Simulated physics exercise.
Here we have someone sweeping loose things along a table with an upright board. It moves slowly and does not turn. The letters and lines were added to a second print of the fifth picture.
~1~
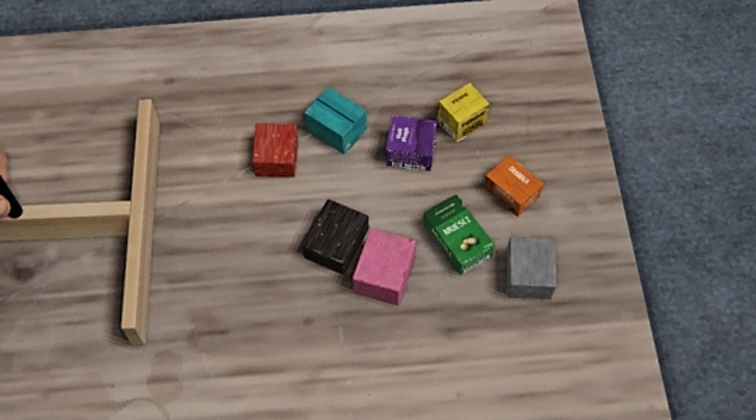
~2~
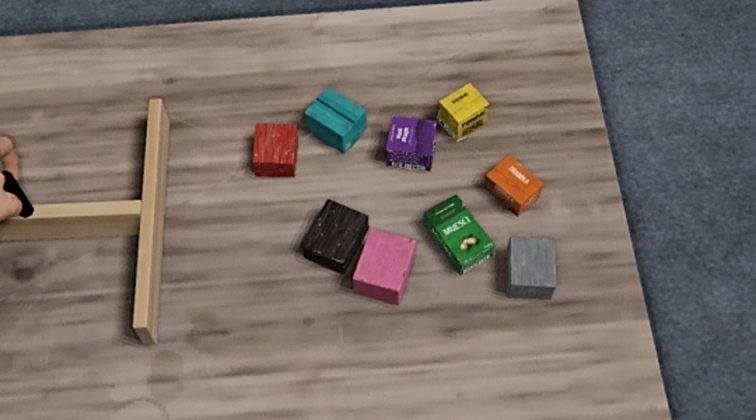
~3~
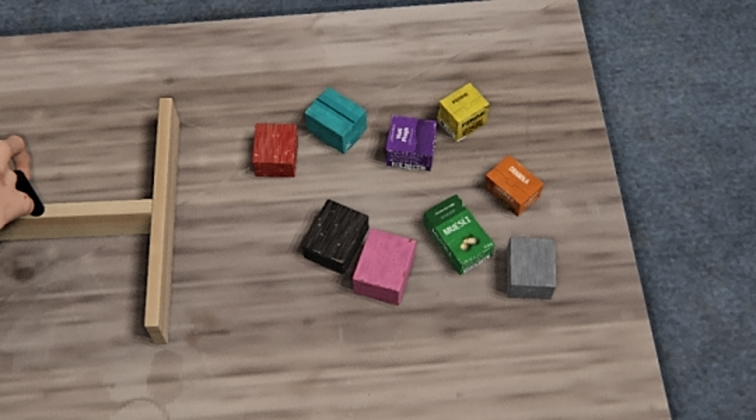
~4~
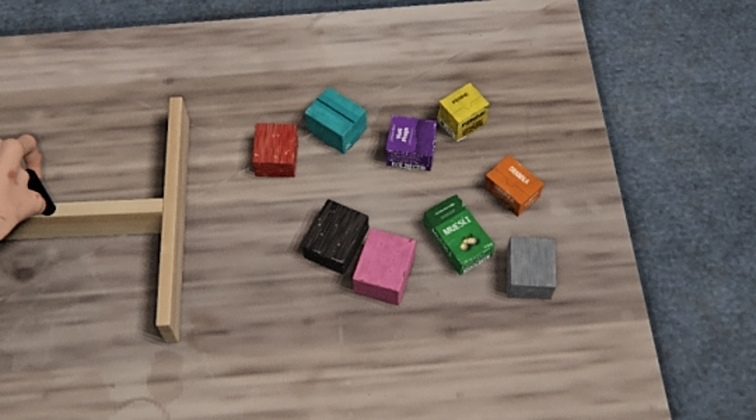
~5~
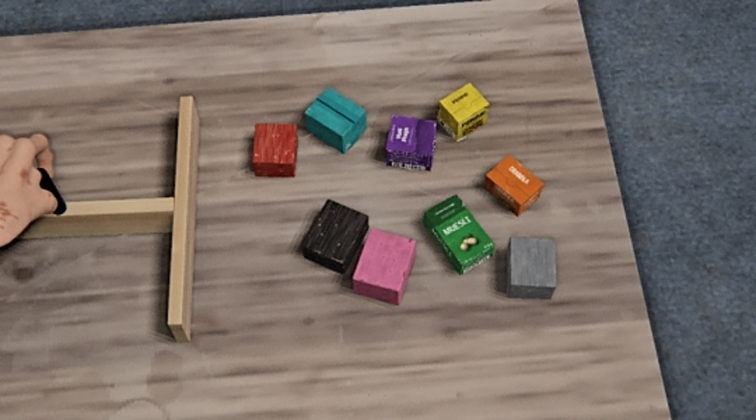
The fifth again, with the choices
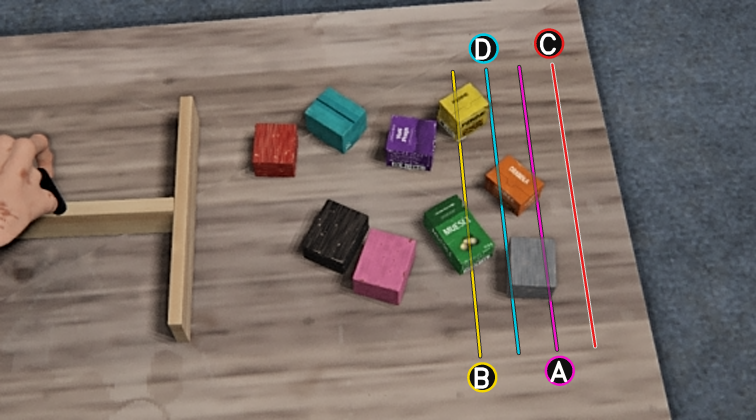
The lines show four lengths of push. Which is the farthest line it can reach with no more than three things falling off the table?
Stop at A.
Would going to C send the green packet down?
Yes.
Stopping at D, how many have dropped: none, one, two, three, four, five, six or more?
The count is none.
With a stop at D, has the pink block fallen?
No.
On the marked copy, A at (537, 198); B at (466, 204); C at (572, 195); D at (501, 201).
Following A. Soon after the start, board (310, 193); turquoise box (361, 107); red block (337, 146).
Later, board (438, 183); grey block (561, 276); orange packet (536, 184).
In the end, board (536, 175); orange packet over the edge; grey block (638, 277); one fallen.
As for the rest, B is within the limit but short; C drops five; D is within the limit but short.
